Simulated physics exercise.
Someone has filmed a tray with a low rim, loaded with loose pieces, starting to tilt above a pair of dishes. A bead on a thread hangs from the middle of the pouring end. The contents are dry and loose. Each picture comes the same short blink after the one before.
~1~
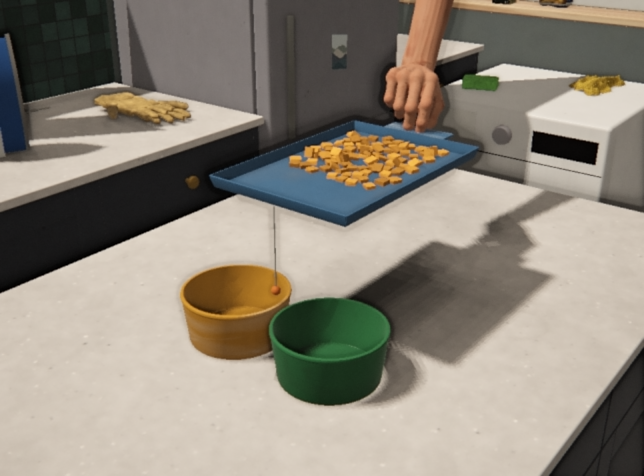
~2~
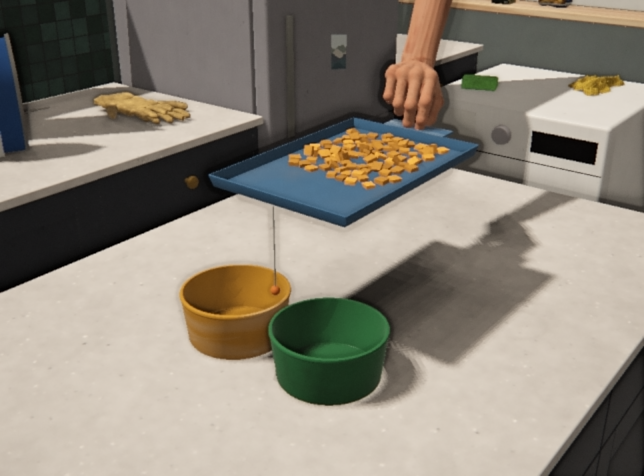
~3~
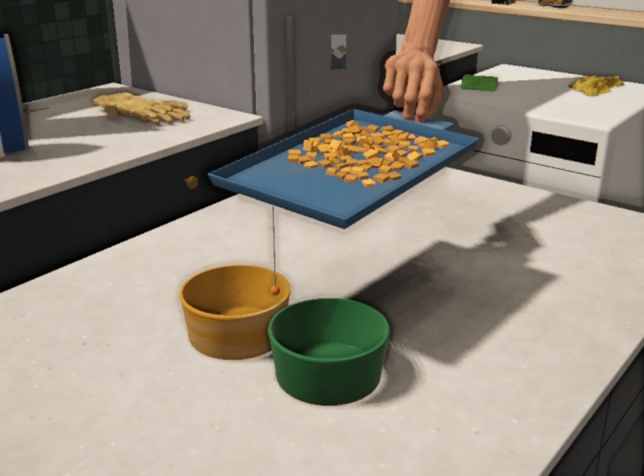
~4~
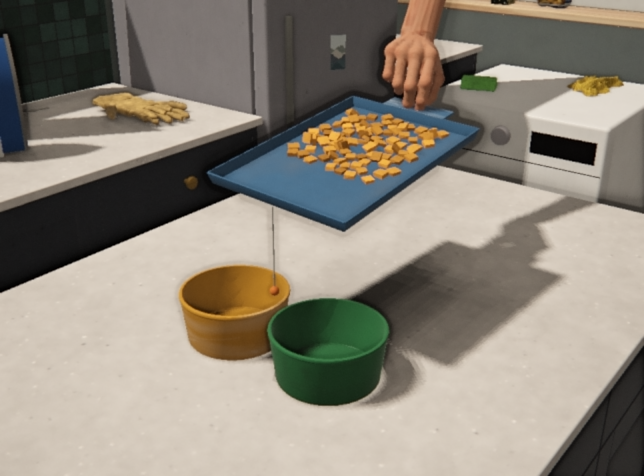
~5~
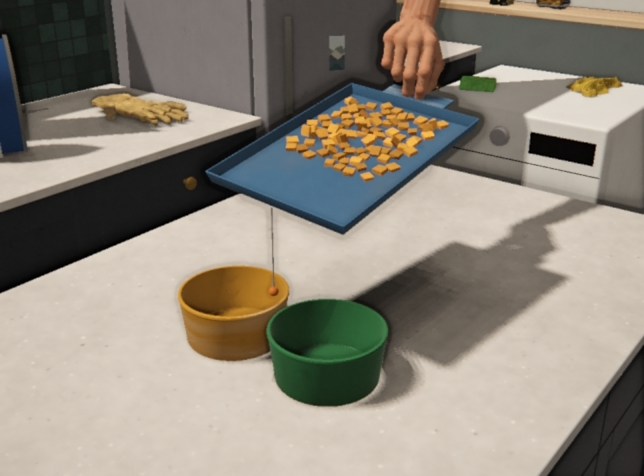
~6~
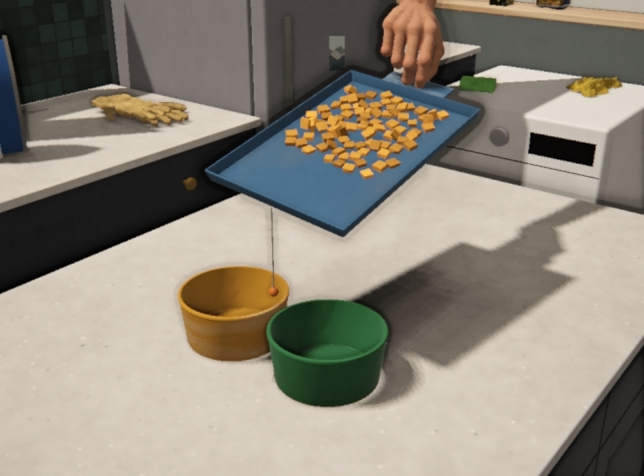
In a kitchen with dark cabinets, a pale countertop is seen from slightly above by a steady camera. A hand at the top grips a blue tray of small orange-yellow crackers above an ochre dish on the left and a green one on the right, with a small bead hanging on a thread. The hand rises slightly, gradually tilting the tray toward the viewer, its right front corner lowest.
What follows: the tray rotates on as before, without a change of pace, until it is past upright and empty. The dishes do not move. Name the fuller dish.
It favours the right dish.
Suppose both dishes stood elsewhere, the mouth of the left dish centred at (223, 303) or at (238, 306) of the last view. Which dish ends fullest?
In turn: The right one; the dish on the right.
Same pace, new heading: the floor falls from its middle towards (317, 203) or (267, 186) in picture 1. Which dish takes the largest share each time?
At the first place the right dish, at the second the dish on the left.
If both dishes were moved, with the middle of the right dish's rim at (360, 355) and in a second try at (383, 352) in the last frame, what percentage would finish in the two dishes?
The first gives 80 %, the second 70 %.
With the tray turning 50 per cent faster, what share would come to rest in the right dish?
It comes to 80 per cent or so.
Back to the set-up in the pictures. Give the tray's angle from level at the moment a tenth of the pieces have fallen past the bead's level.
Roughly 60°.
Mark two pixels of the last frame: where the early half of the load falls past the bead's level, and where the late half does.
Early half (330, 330), late half (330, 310).
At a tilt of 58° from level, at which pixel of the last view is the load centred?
Around (331, 221).
Shortly afterwards, tray tipped steeply; the bulk on the tray; only a few in the right dish; near a quarter in the air.
Next, tray tipped right over; near a quarter on the tray; near two thirds in the right dish; a little outside both; a little in the air.
Some moments later, tray tipped past a quarter turn; all but a few in the right dish; a little outside both.
In the end, tray tipped past a quarter turn; all but a few in the right dish; none at all in the left dish; a little outside both.
